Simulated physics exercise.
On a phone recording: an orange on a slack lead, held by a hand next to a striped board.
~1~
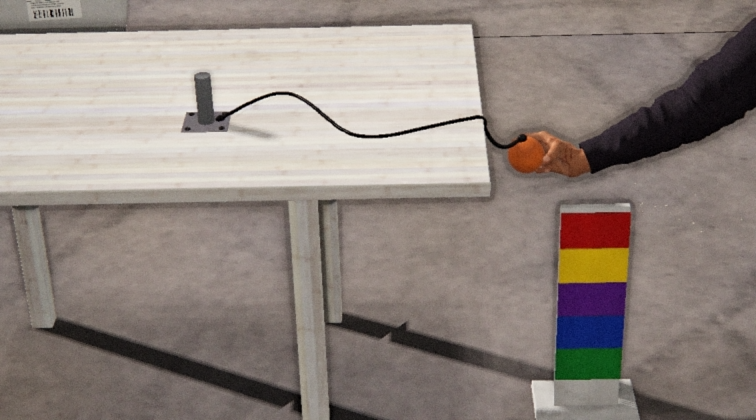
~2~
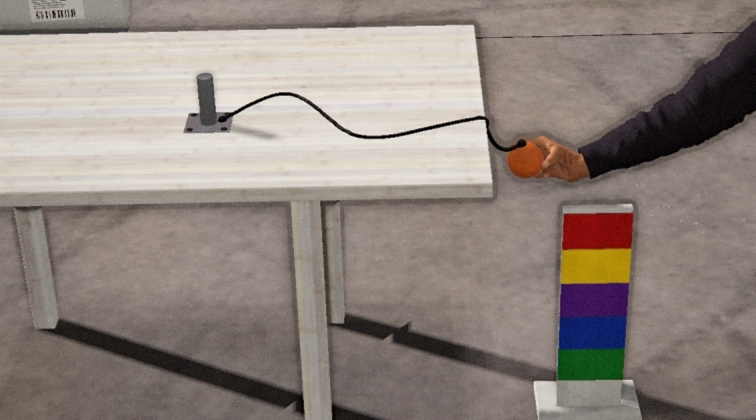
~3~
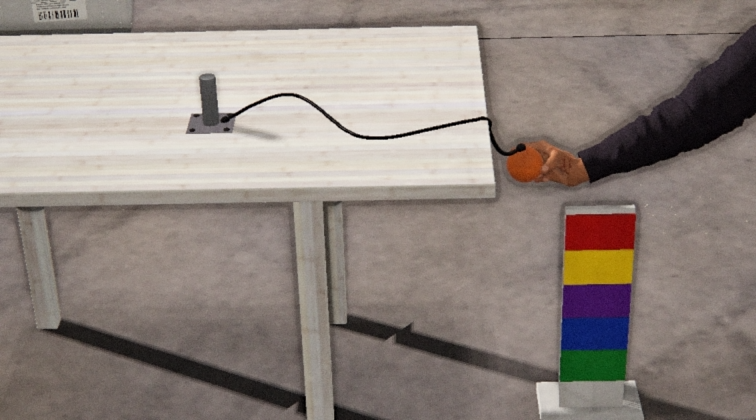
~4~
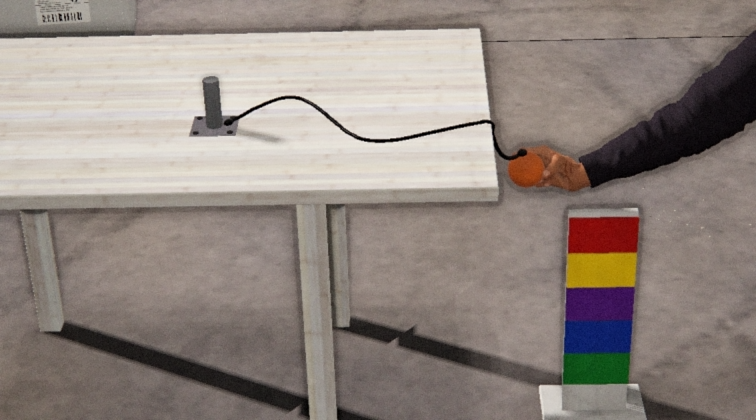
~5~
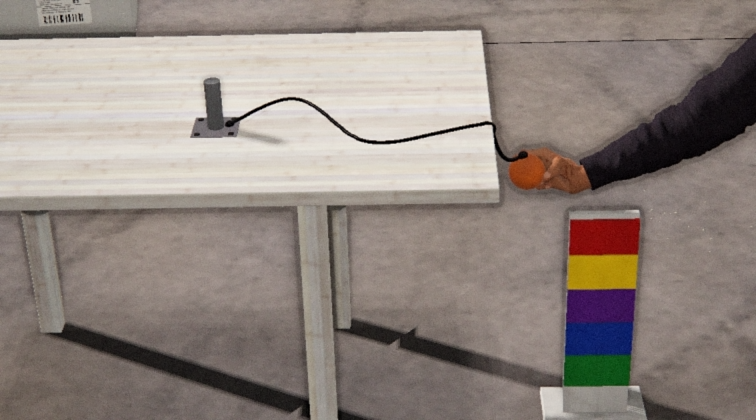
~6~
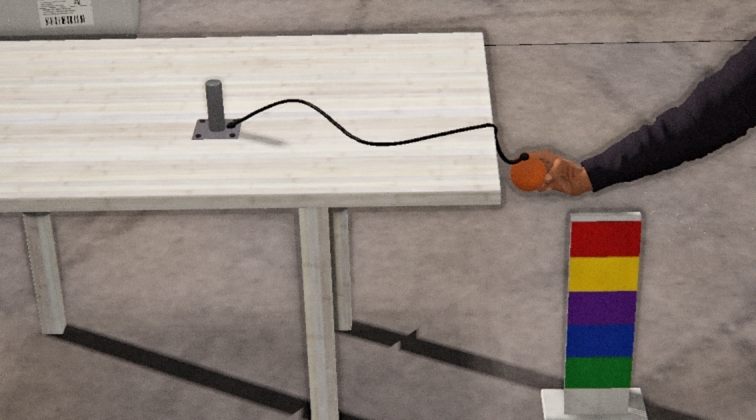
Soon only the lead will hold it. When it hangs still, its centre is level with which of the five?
With yellow.
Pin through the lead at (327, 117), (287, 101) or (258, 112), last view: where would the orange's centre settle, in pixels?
In that order: (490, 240), (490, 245) and (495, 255).
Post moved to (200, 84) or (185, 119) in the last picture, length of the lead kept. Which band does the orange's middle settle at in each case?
Try one - red; try two - red.
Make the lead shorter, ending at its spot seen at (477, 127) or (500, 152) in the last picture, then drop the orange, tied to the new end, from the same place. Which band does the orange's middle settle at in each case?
Above them all; red.
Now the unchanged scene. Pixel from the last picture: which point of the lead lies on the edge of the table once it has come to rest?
That spot lies near (410, 142).
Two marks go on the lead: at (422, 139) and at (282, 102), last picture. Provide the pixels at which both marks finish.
Around (494, 134), then around (306, 125).
Soon after, orange near (518, 271); level with yellow.
After that, orange near (465, 267); level with yellow.
And then, orange near (494, 273); level with yellow.
In the end, orange near (497, 272); level with yellow. The lead holds its middle at yellow.
